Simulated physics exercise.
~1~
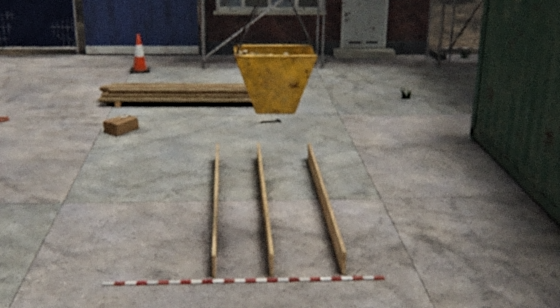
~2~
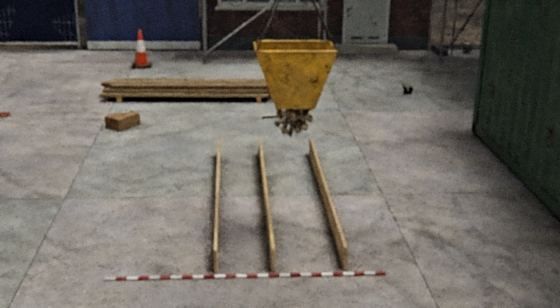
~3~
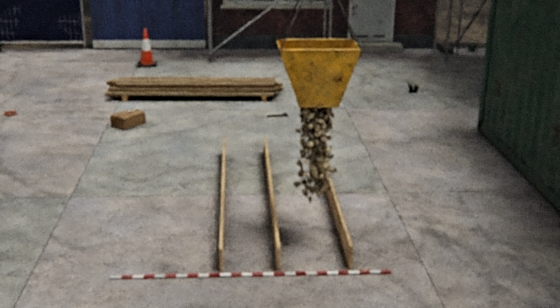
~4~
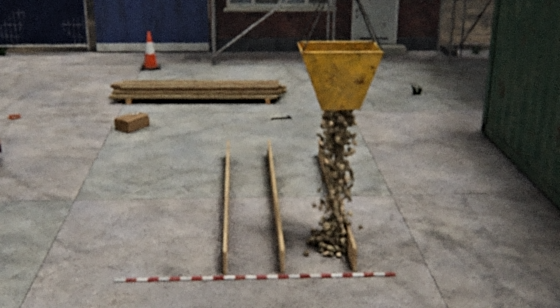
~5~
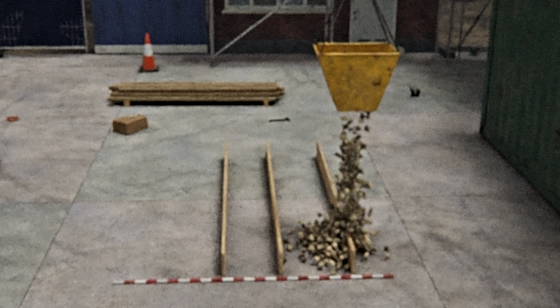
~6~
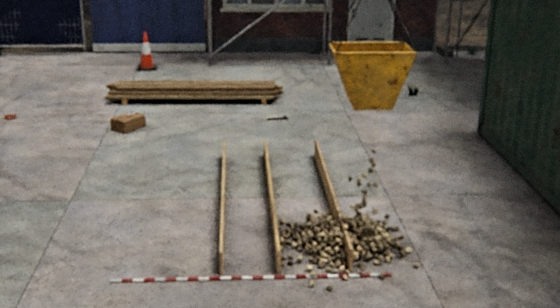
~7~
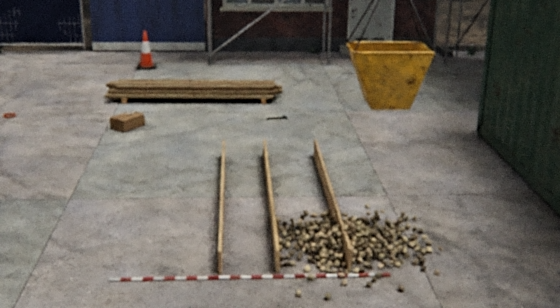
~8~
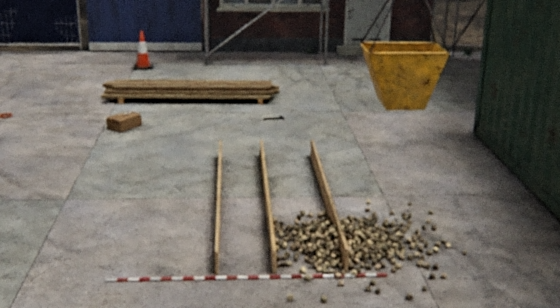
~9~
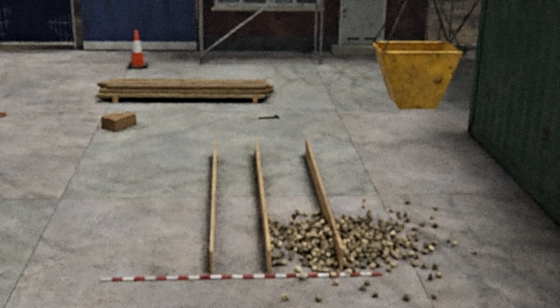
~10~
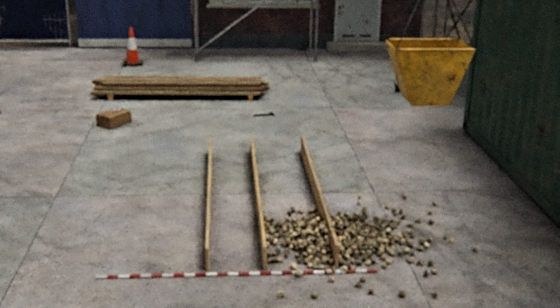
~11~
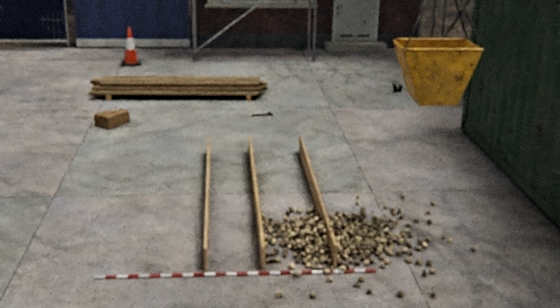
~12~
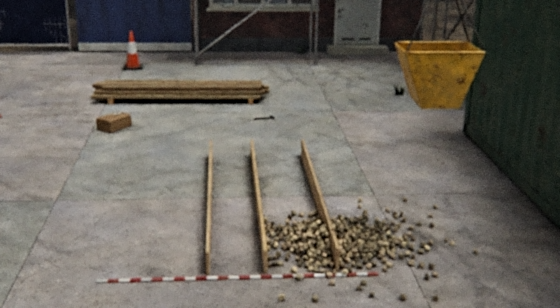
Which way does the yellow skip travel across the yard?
The yellow skip travels to the right, ending up near the green container.
